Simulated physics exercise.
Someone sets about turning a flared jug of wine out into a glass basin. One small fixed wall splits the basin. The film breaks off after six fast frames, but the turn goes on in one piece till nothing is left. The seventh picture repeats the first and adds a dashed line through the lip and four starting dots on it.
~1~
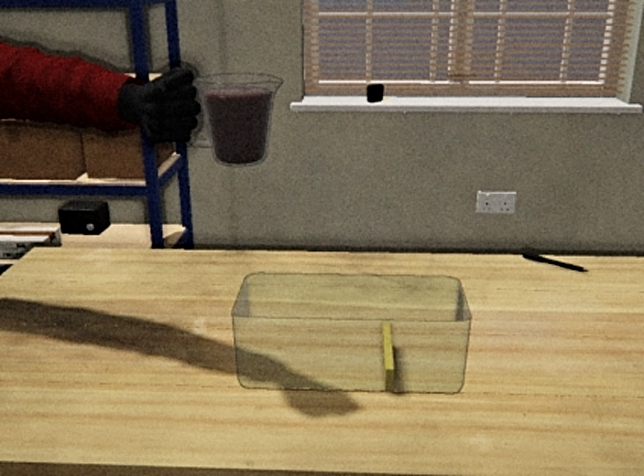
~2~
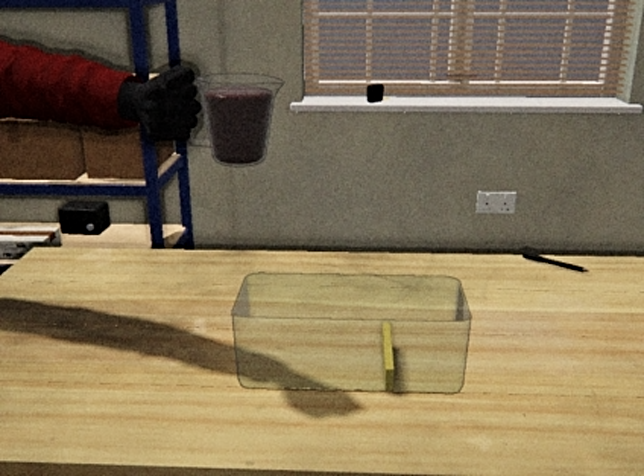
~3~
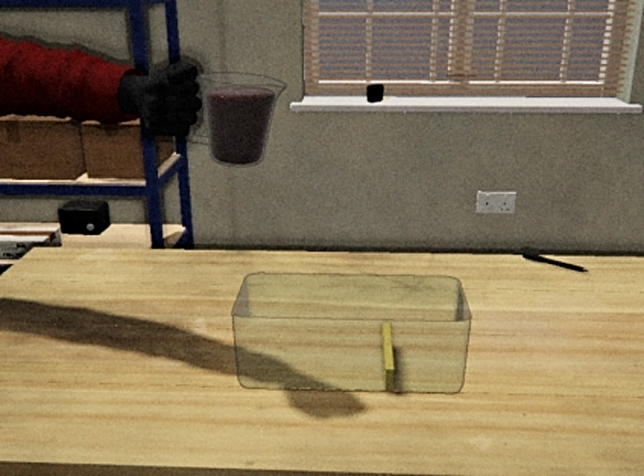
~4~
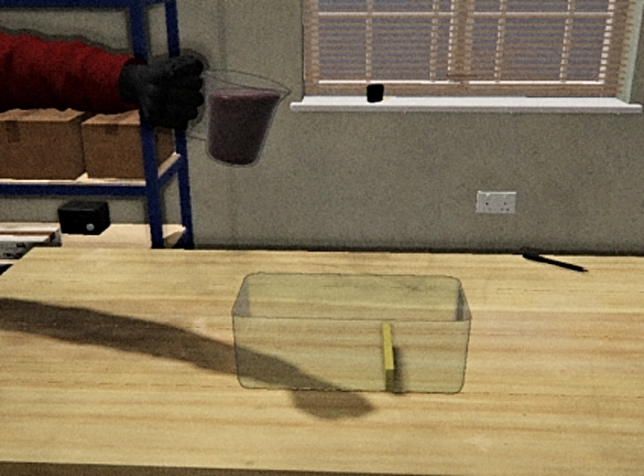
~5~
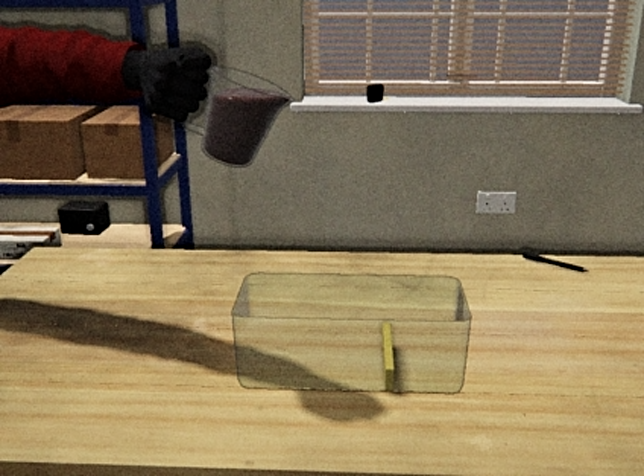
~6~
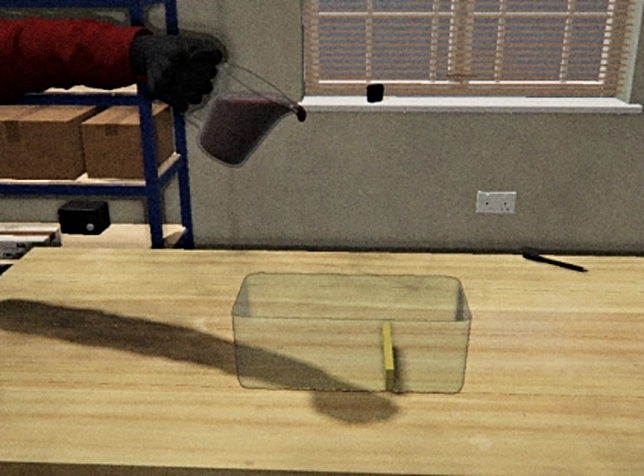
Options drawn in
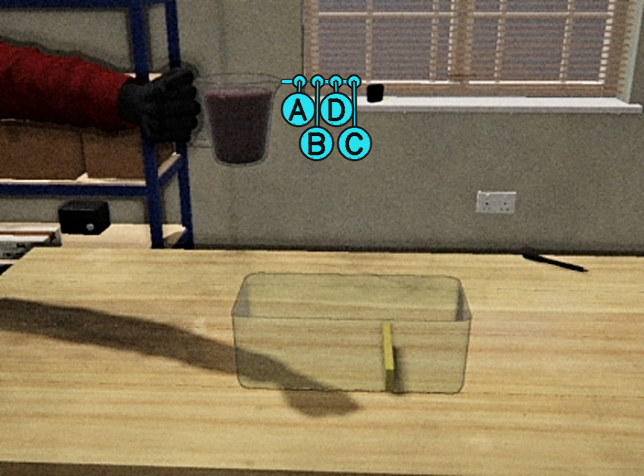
A gloved hand tilts a jug rightward until dark red wine reaches over its lip.
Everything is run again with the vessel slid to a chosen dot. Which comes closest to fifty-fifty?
Take B.
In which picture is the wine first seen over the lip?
In picture 6.
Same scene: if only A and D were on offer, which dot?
The answer is D.
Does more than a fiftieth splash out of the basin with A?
Yes.
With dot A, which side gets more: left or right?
The left one.
In cyan, A at (299, 81); B at (317, 81); C at (354, 81); D at (335, 81).
With A, about 85 % ends left of the wall and 8 % right of it; 7 % is lost outside.
With B, about 53 % ends left of the wall and 44 % right of it; 3 % is lost outside.
With C, about 22 % ends left of the wall and 72 % right of it; 5 % is lost outside.
With D, about 26 % ends left of the wall and 71 % right of it; 3 % is lost outside.
